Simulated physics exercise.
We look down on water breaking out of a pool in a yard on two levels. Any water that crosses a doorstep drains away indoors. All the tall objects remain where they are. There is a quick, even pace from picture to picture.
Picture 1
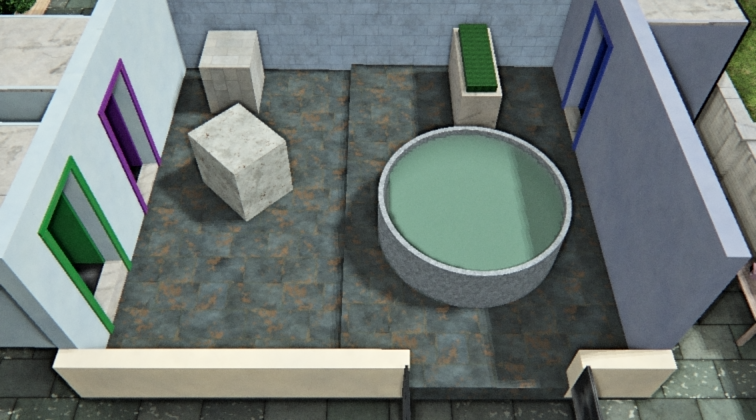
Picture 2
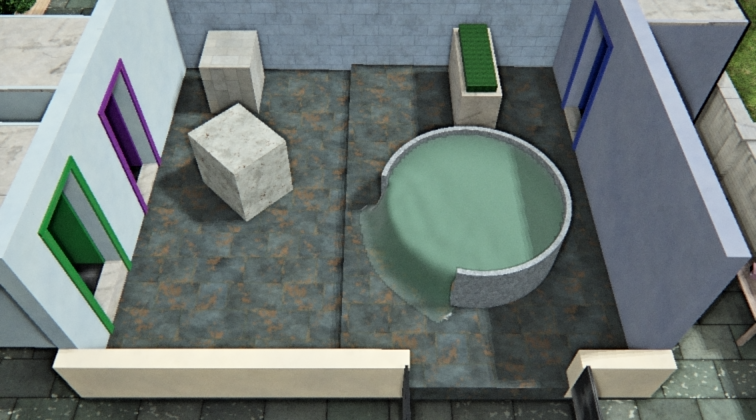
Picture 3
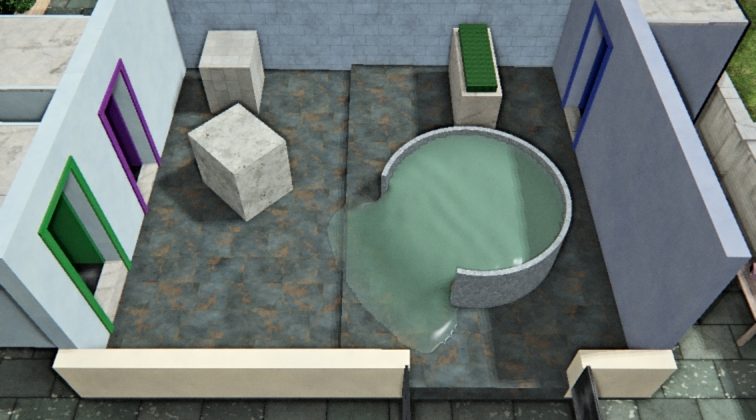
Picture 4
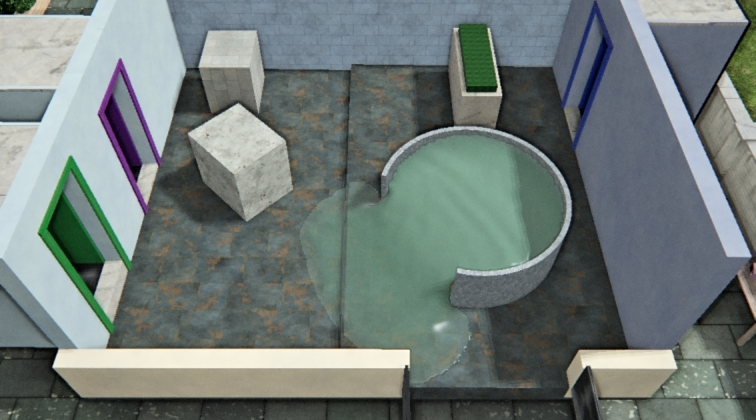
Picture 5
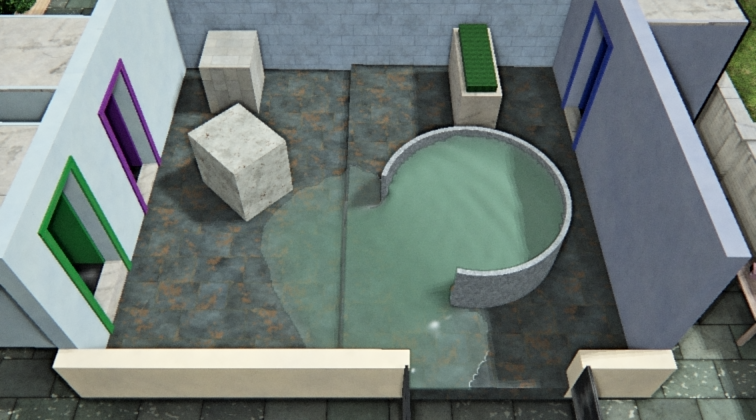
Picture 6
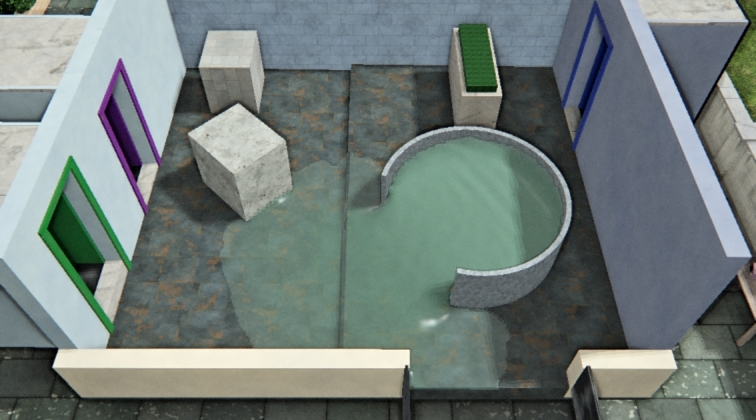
Round stone pool breaking open at its front left side, green water pouring out and spreading left across the dark tiled yard.
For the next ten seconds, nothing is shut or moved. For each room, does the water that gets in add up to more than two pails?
In order: Green door: Above two buckets; purple door: Above two buckets; blue door: Up to two buckets.
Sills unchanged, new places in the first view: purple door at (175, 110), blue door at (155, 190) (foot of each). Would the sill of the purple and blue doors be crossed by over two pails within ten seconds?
As I see it, the purple one exceeds the limit while the blue one exceeds the limit.
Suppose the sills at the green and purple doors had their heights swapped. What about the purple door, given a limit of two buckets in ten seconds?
After the swap, the purple door falls short.
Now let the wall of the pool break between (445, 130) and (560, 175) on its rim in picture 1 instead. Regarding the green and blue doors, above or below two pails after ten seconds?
Green door falls short, blue door goes past it.
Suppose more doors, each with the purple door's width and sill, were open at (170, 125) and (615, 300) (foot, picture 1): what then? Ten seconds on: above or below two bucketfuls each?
Lab note, doors in listed order: Over the limit, under the limit.
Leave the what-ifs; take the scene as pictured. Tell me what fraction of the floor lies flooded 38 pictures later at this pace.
Close to 65 percent, by my reckoning.
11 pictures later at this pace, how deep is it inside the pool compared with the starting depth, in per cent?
It works out to roughly 42 %.
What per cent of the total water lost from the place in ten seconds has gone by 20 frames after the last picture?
Approximately 50 in a hundred, I think.
A moment on, water covers 35 % of the floor; the green door wet at the sill, nothing in, the purple door not reached, the blue door not reached.
Next, water covers 40 % of the floor; the green door over two buckets in, the purple door wet at the sill, nothing in, the blue door not reached.
Then, water covers 50 % of the floor; the green door far over two buckets in, the purple door under two buckets in, the blue door not reached.
Later, water covers 65 % of the floor; the green door far over two buckets in, the purple door far over two buckets in, the blue door not reached.
In the end, water covers 80 % of the floor; the green door far over two buckets in, the purple door far over two buckets in, the blue door not reached.
